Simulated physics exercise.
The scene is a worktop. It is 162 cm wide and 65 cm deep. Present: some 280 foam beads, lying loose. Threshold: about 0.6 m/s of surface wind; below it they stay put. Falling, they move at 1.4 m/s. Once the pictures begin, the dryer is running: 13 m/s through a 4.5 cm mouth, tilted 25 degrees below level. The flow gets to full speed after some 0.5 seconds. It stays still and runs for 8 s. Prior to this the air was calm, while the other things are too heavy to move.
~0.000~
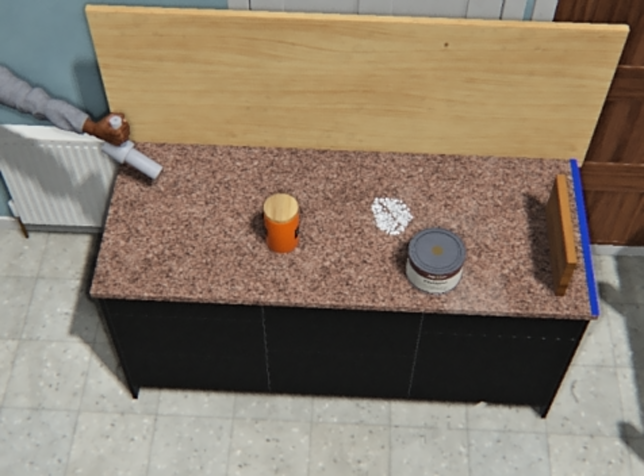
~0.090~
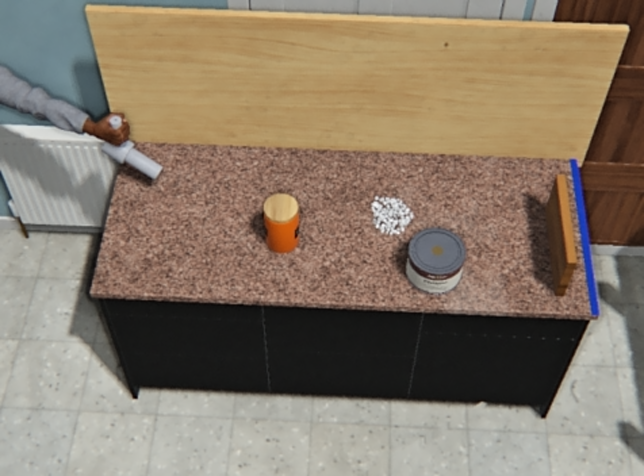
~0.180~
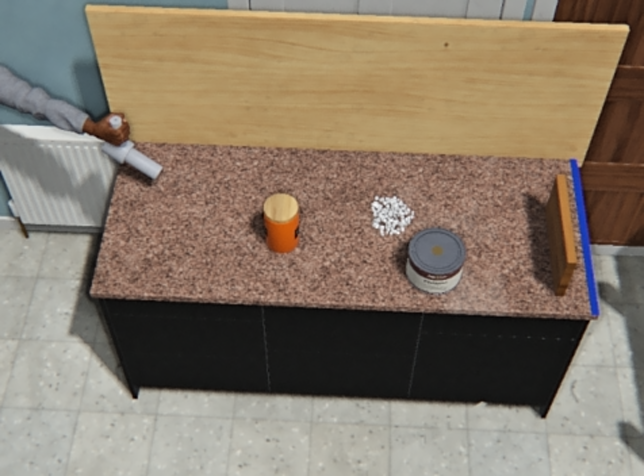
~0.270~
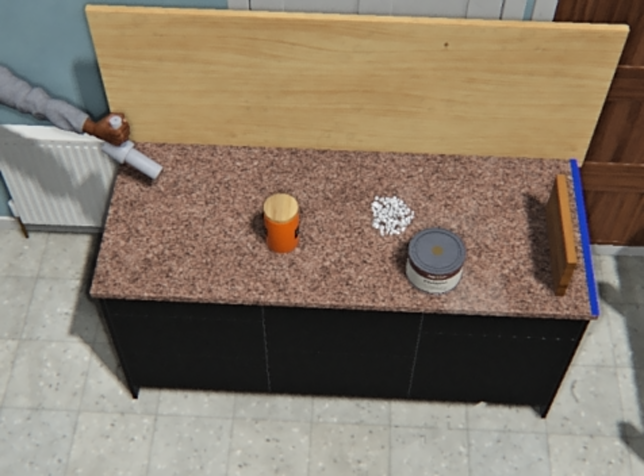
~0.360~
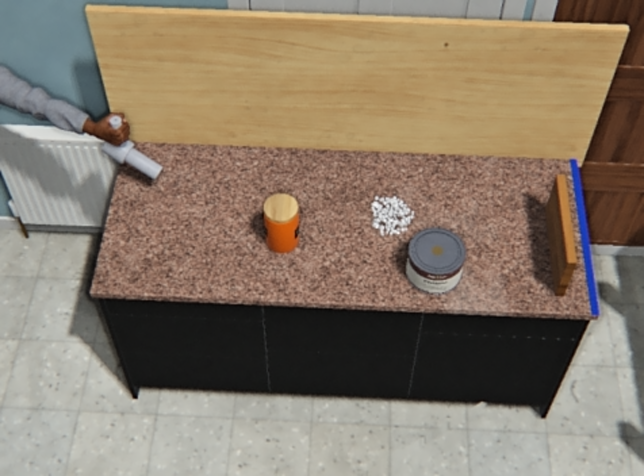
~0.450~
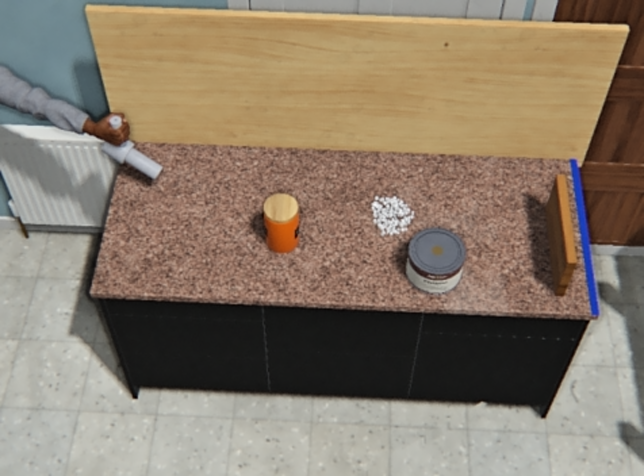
Small white beads lying almost motionless on a speckled worktop beside an orange jar and large tin, a hand holding a dryer at left.
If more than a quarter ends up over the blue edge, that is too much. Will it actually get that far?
Yes.
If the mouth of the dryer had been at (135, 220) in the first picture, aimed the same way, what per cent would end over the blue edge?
Result: Approx. 100 %.
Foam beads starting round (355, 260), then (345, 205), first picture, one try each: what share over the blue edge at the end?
Near 5 % for the first and near 70 % for the second.
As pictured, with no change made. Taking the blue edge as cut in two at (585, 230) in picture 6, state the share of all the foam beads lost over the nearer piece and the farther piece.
About 0 per cent over the nearer part and 60 per cent over the farther part.
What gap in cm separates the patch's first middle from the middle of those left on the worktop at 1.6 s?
Around 60 cm from the start.
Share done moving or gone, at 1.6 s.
30 %.
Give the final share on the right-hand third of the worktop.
Something close to 0 % ends up there.
After 1.6 s, 16 % are over the blue edge; the middle of those still in play is near (551, 159); 34 % have settled or left.
After 2.6 s, 65 % are over the blue edge; 99 % have settled or left.
After 4.4 s, 65 % are over the blue edge; 100 % have settled or left.
After 8.0 s, at the end, 65 % are over the blue edge.
